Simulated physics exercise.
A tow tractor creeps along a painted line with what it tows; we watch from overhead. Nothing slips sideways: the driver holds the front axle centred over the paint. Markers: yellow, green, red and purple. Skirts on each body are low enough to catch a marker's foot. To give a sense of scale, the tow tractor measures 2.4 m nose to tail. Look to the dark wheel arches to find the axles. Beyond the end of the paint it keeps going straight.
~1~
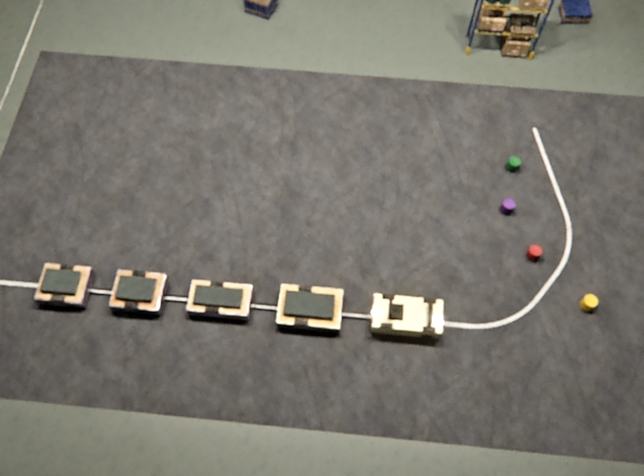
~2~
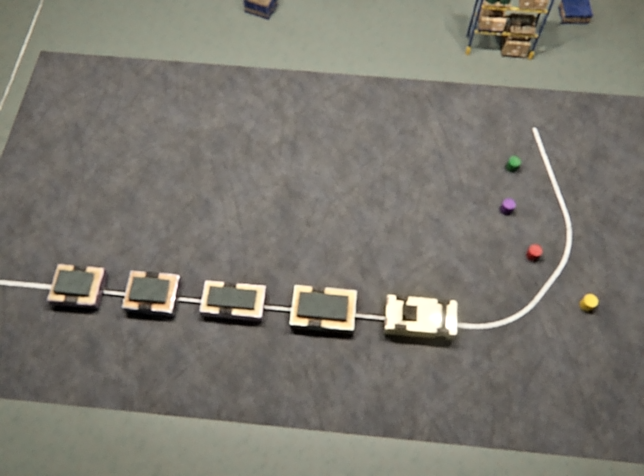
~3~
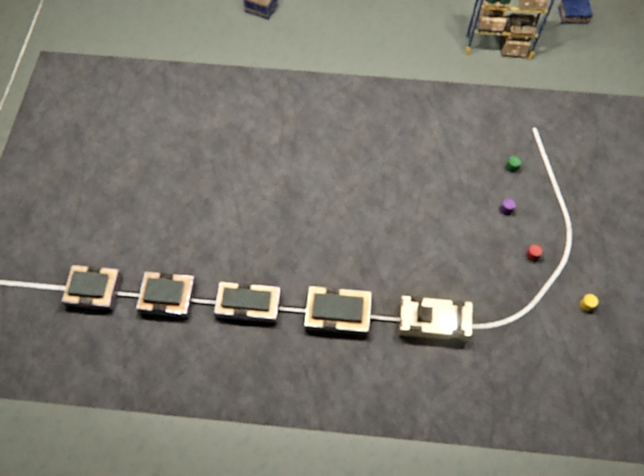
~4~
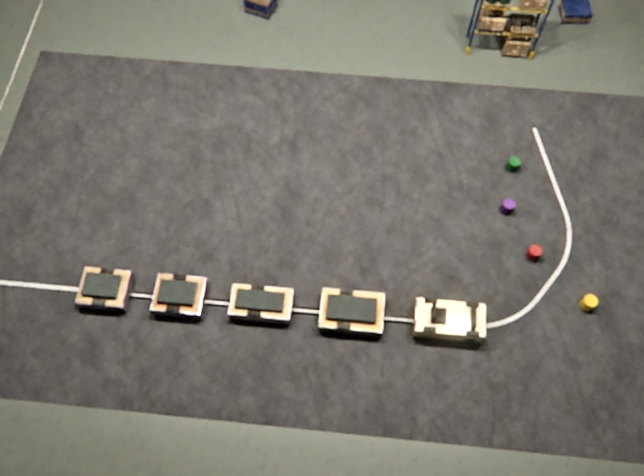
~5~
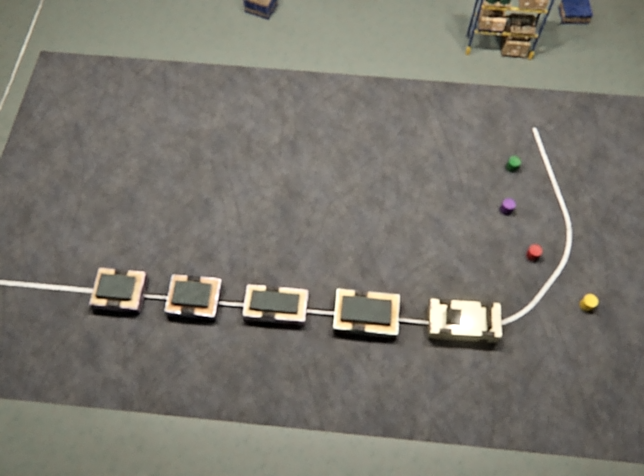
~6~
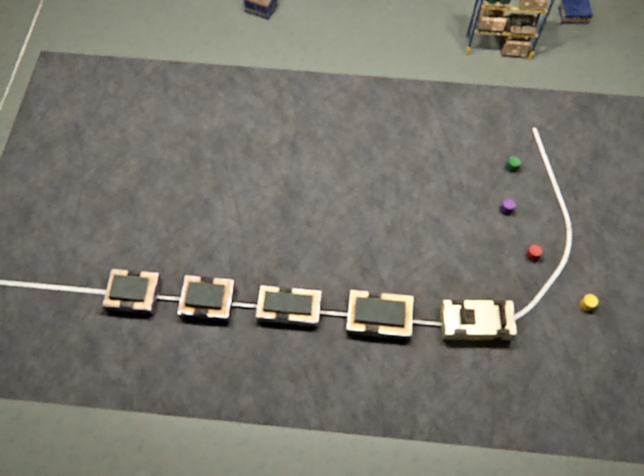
A pale tow tractor pulled four trailers slowly rightward along a white painted line on a dark mat, then began turning slightly left into the curve, with green, purple, red and yellow markers standing nearby.
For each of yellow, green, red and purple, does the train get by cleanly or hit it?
Yellow - cleared. Green - hit. Red - hit. Purple - hit.
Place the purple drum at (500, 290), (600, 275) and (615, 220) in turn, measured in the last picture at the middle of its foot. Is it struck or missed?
In the first spot it is contacted, in the second left alone, and in the third left alone.
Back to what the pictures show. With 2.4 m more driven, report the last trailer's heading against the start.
Angle of last trailer relative to start: About 0°.
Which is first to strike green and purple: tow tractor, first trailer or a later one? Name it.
For green, a rear trailer; for purple, a rear trailer.
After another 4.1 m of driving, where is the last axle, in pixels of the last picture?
Roughly at (235, 298).
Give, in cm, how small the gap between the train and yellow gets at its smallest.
There's 55 to spare for yellow.
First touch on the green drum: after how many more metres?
17.0 m.
2.6 m further on, the last axle is at (199, 295) of the last picture, on the line; yellow has been passed with 55 cm to spare.
6.2 m further on, the last axle is at (285, 304) of the last picture, 5 cm off the line; the first trailer has hit red.
17.3 m further on, the last axle is at (521, 242) of the last picture, 170 cm off the line; the third trailer has hit green.
17.9 m further on, the last axle is at (526, 229) of the last picture, 175 cm off the line; the fourth trailer has hit purple.
24.5 m further on, the last axle is at (521, 91) of the last picture, 25 cm off the line; 3 of 4 struck in all.
